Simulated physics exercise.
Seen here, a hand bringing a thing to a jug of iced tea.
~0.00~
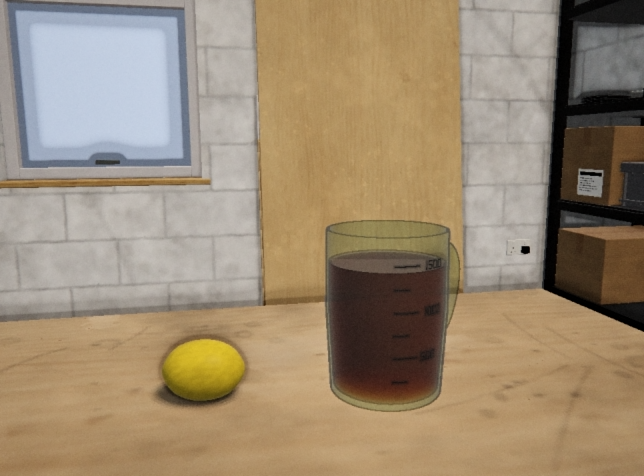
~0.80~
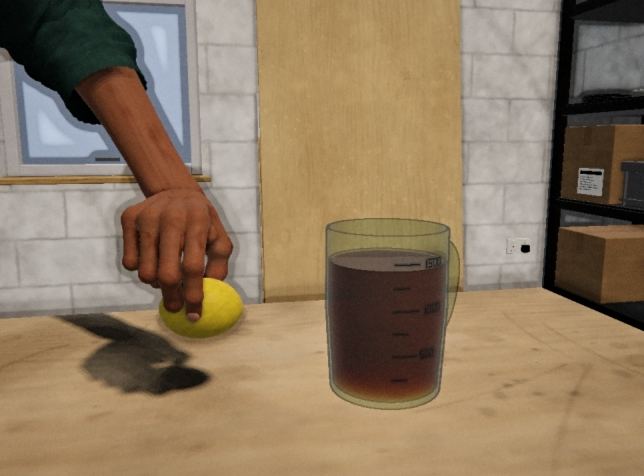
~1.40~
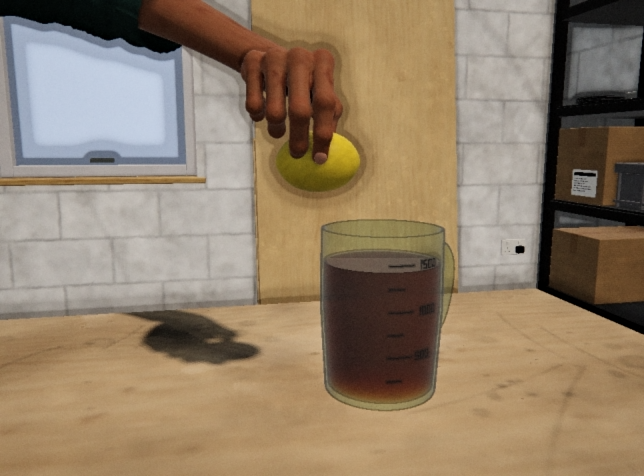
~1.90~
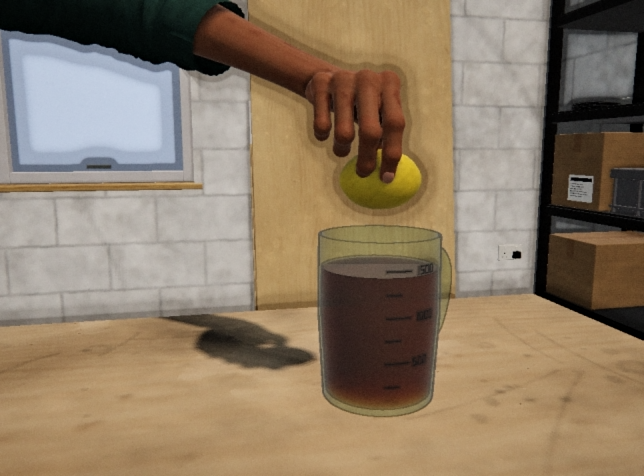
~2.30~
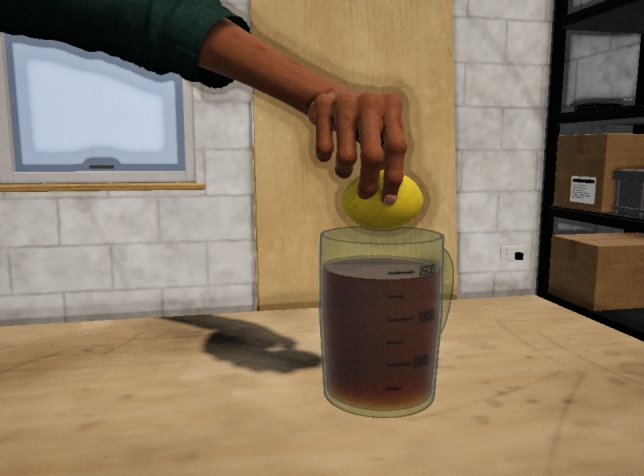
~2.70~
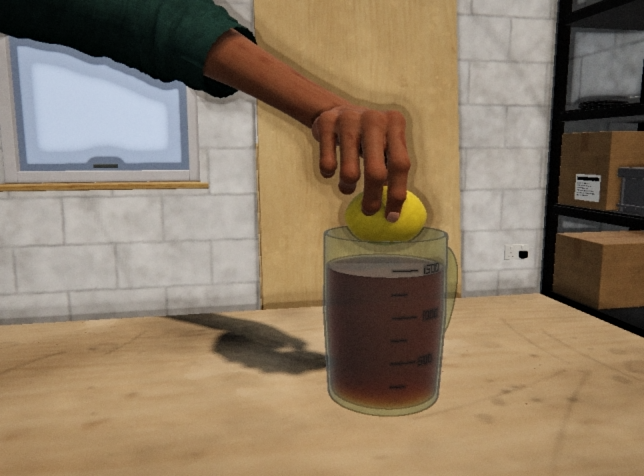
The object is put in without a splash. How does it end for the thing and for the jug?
In the iced tea it bobs on top. The jug keeps it all in.
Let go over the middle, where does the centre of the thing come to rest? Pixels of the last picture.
At about (385, 271).
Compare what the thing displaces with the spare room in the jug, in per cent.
Some 40 per cent.
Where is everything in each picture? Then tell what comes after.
In the first frame, the lemon lies on the top at (203, 369); jug (386, 306) about three quarters full.
The second frame shows a hand picks up the lemon at (201, 308); jug about three quarters full, surface at (387, 259).
In the third frame, the lemon is carried over at (318, 162); jug (381, 305) about three quarters full.
In the fourth frame, the lemon is above the jug at (380, 179); jug about three quarters full, surface at (379, 266).
The fifth frame shows the lemon comes down at (382, 200); jug (380, 312) about three quarters full.
In the sixth frame, the lemon is just over the surface at (385, 216); jug about three quarters full, surface at (385, 265).
By 3.0 s, the lemon enters the iced tea; the jug is about three quarters full.
By 3.4 s, the lemon comes up again; the jug is nearly full.
By 5.0 s, the lemon rides on the surface; the jug is nearly full; the top is dry.
